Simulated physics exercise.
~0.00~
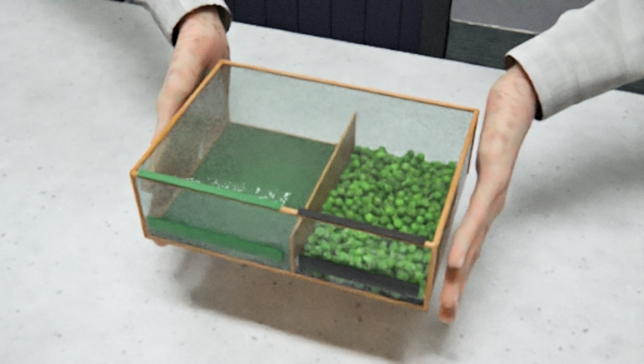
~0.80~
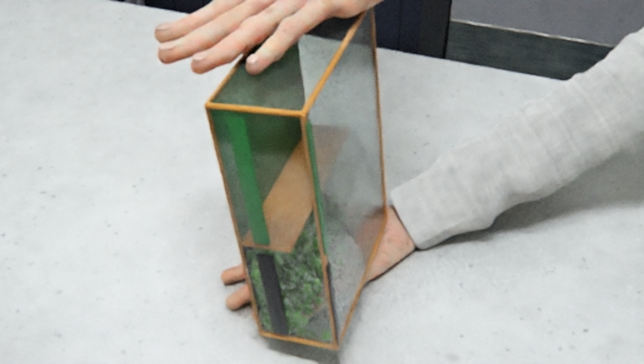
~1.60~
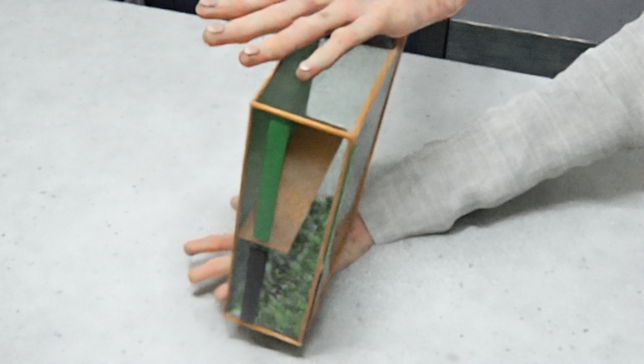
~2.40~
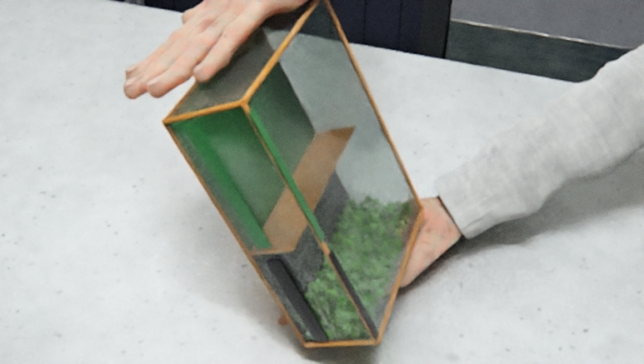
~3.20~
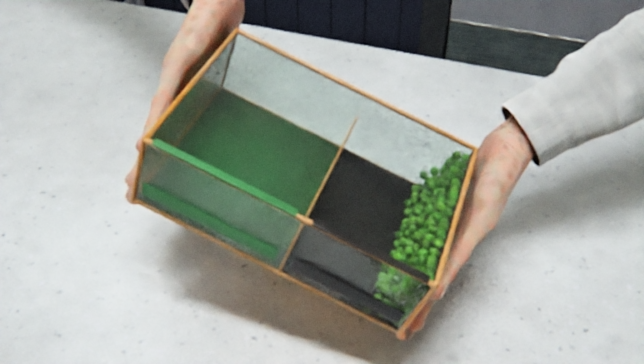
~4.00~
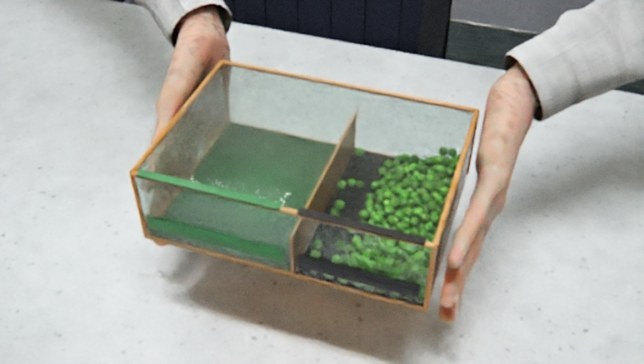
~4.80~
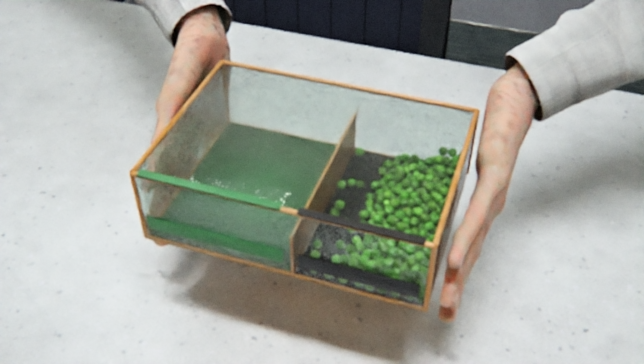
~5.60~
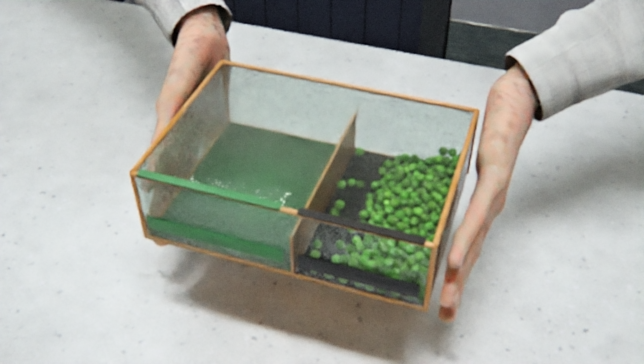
The clip shows two hands holding a clear box with a green and a black compartment, tilting it steeply onto its right end, then partly back and down to level, while the green peas slide about and finally rest scattered in the black compartment, the green one remaining empty.
